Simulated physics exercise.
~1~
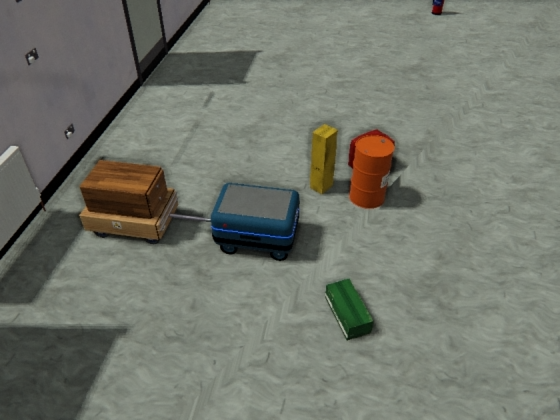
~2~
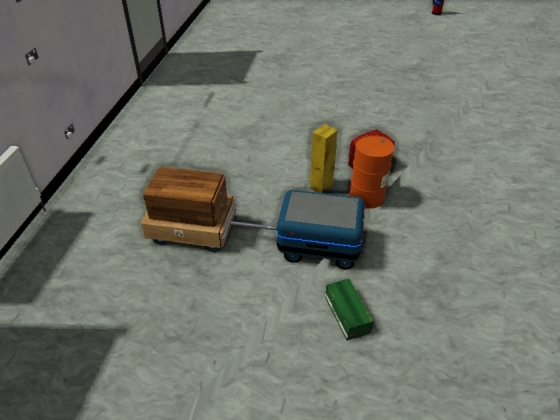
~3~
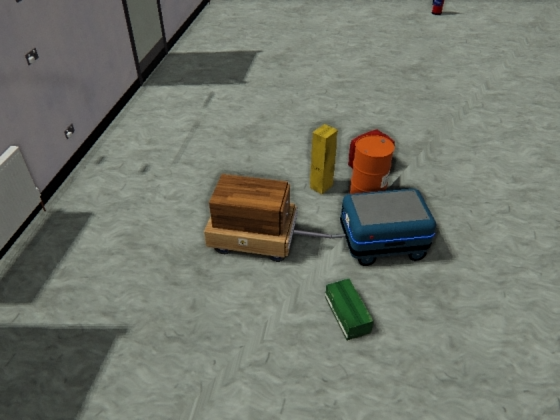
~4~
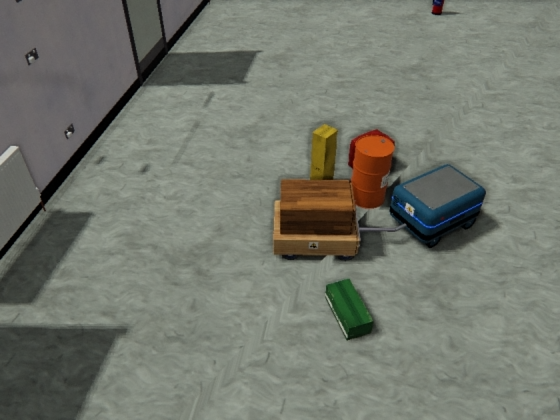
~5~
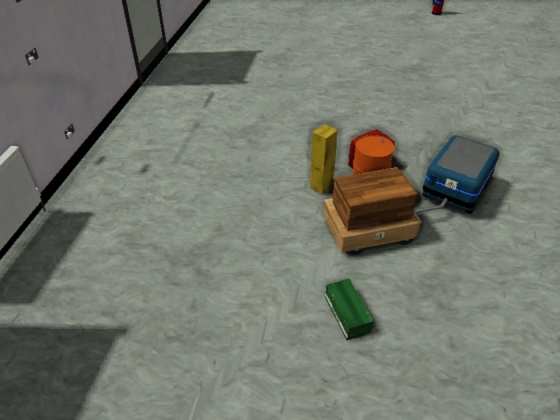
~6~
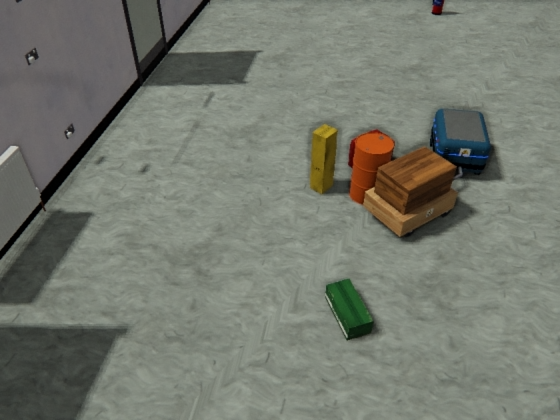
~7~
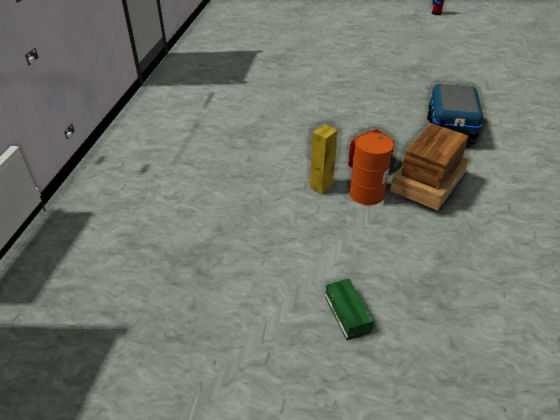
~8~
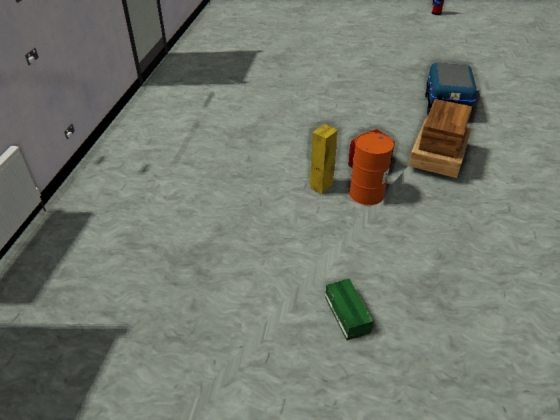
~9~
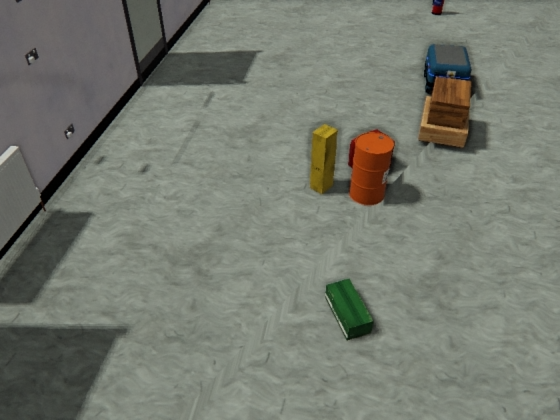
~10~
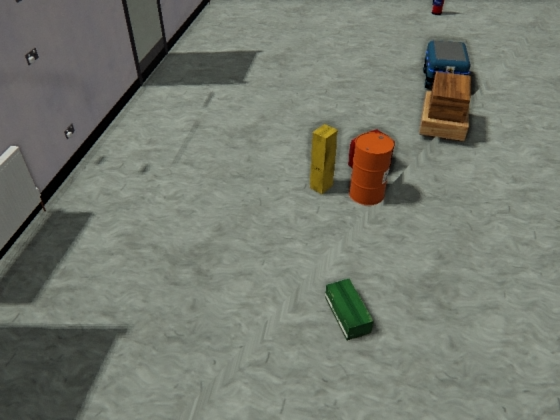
A small blue tug pulling a wooden cart loaded with a brown box stands at the left on a grey floor, seen from above at an angle, with a pale wall along the left side. Near the middle are a yellow box, an orange drum with a red box partly hidden behind it, and a green box lying closer to the viewer. The tug drives right, passing between the drum and the green box, then curves left around the drum. The cart follows, cutting closer to the drum. Both head away and stop at the upper right, with the drum and boxes still in place.
